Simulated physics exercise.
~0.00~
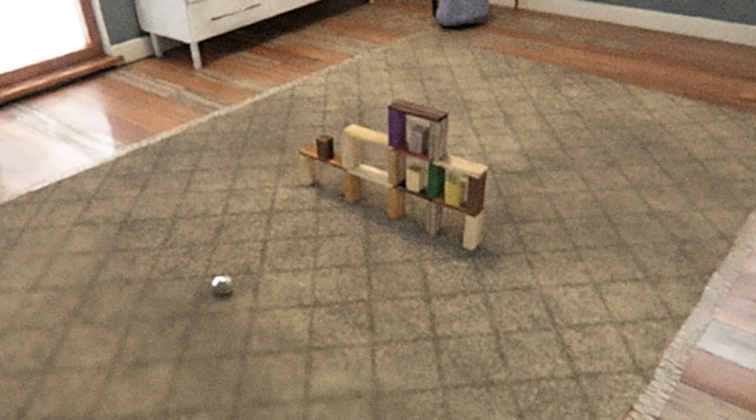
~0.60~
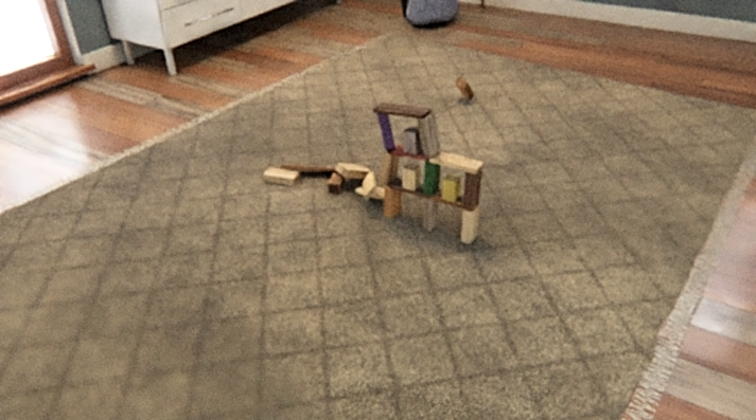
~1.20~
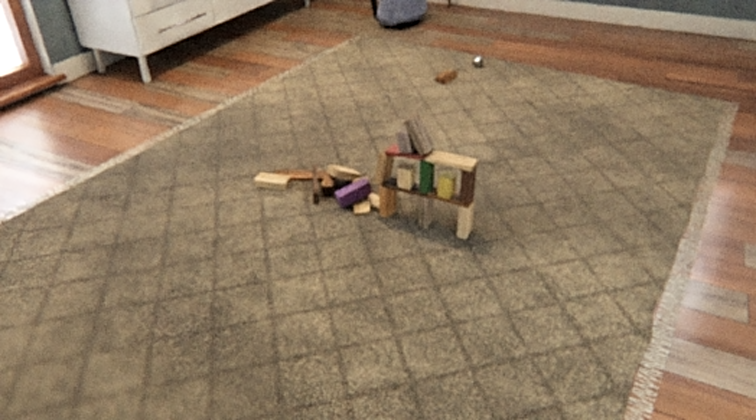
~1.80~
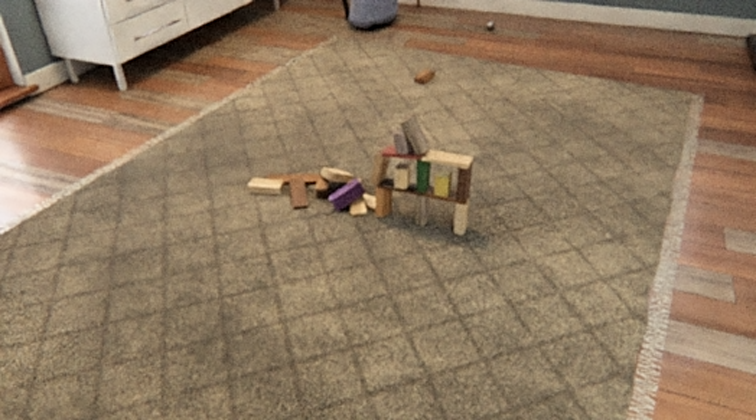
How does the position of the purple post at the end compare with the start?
At the start the purple post stood upright near the top of the structure, but by the end it was lying on its side among the fallen blocks on the left.
